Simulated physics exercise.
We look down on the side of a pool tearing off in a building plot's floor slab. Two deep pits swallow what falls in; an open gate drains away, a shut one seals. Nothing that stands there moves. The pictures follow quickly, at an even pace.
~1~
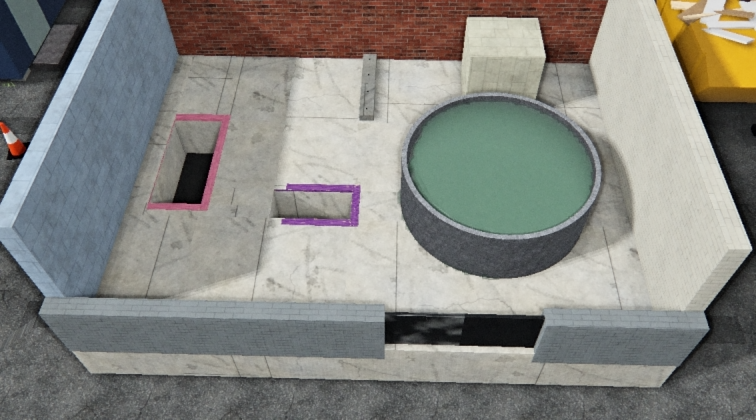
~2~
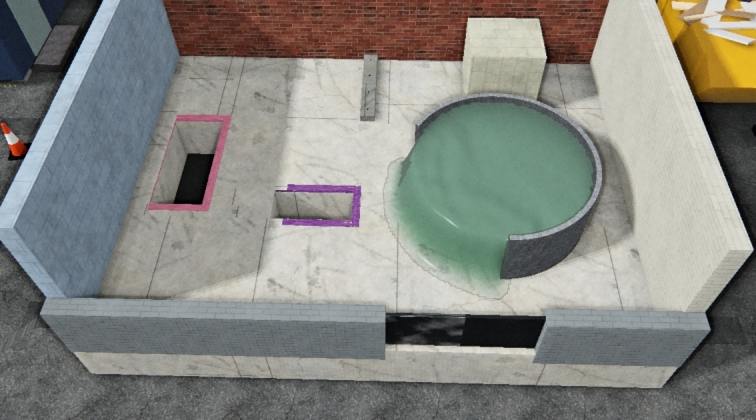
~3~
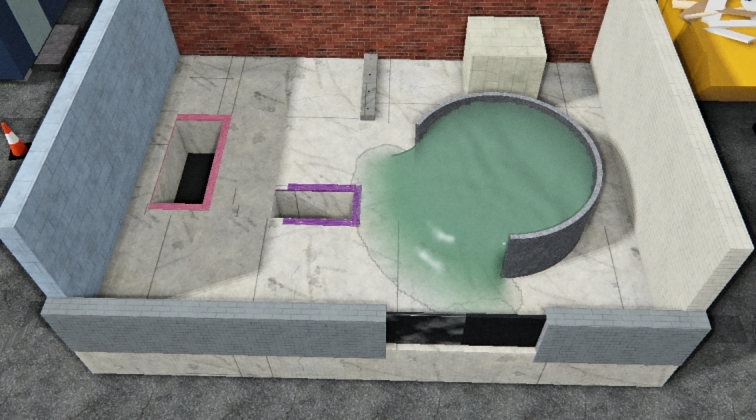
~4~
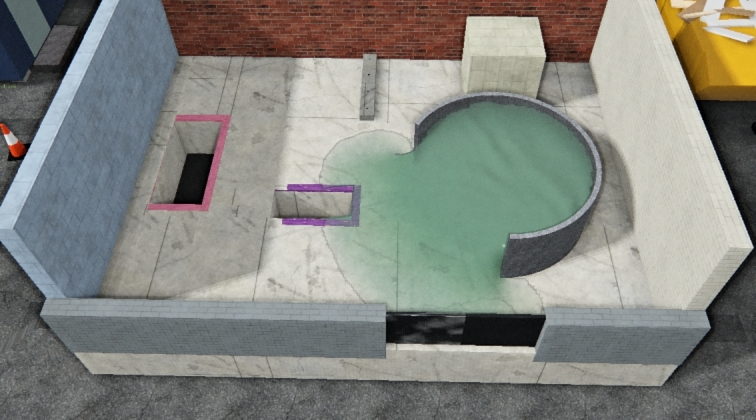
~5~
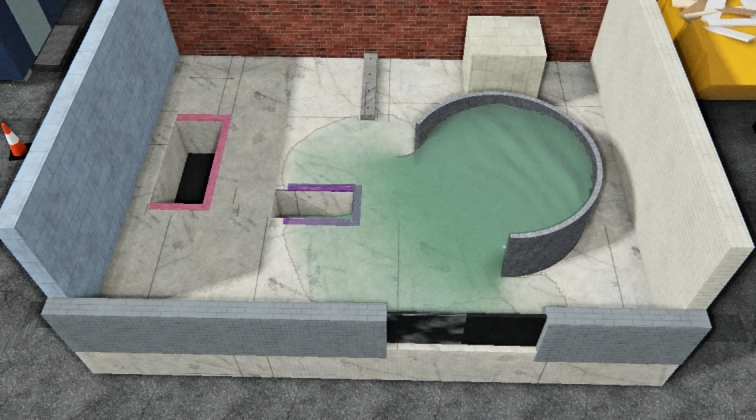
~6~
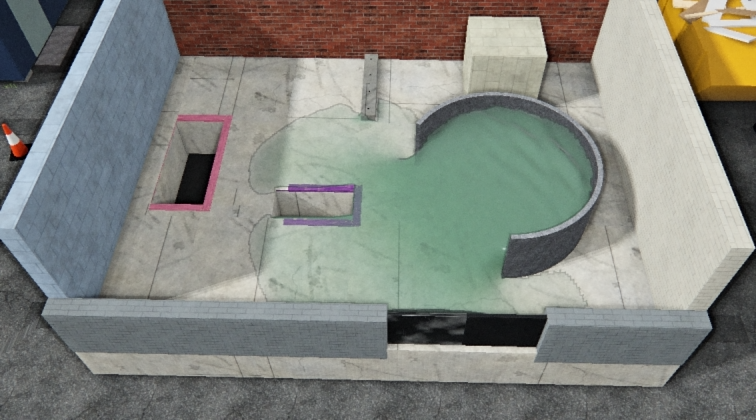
At the start, a round tank of green water stands whole on a walled floor slab with two rectangular pits. Its near left side opens, and water pours out across the slab. The sheet spreads leftward, reaches the purple-edged pit, then passes around it toward the pink-edged one.
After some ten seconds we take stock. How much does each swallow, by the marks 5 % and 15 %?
One by one: The gate takes less than 5 %; the purple pit takes more than 15 %; the pink pit takes more than 15 %.
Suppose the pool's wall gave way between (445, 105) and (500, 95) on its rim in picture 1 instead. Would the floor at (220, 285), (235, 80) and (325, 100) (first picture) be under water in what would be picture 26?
In that order: Not flooded, wet, flooded.
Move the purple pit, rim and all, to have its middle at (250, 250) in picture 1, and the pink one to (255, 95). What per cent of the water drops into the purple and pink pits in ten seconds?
Per cent: Purple 35, pink 30.
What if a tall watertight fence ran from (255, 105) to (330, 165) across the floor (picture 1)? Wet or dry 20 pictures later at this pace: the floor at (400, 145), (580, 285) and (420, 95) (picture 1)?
As listed: No water, wet, free of water.
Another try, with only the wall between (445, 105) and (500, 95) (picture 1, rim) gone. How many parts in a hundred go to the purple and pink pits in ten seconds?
Parts in a hundred: Purple 4, pink 20.
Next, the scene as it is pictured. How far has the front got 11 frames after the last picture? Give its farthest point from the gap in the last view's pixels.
Close to (180, 59).
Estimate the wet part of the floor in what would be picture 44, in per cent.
I make it 85 per cent.
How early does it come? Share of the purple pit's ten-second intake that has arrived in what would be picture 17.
Close to 40 %.
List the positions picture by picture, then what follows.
The first picture shows the round tank at (499, 163) is whole and still.
In the second picture, the front is at (503, 288), out from the gap at (419, 224).
In the third picture, water pours out at (419, 224) and has run to (373, 152).
In the fourth picture, water pours out at (418, 227) and has run to (366, 136).
In the fifth picture, water pours out at (419, 227) and has run to (327, 129).
In the sixth picture, water pours out at (419, 228) and has run to (271, 142).
A moment on, water covers 55 % of the floor; the gate 0 %, the purple pit 6 %, the pink pit 1 %.
Next, water covers 65 % of the floor; the gate 0 %, the purple pit 11 %, the pink pit 3 %.
Then, water covers 70 % of the floor; the gate 0 %, the purple pit 14 %, the pink pit 15 %.
Later, water covers 85 % of the floor; the gate 0 %, the purple pit 20 %, the pink pit 30 %.
In the end, water covers 95 % of the floor; the gate 0 %, the purple pit 27 %, the pink pit 35 %.
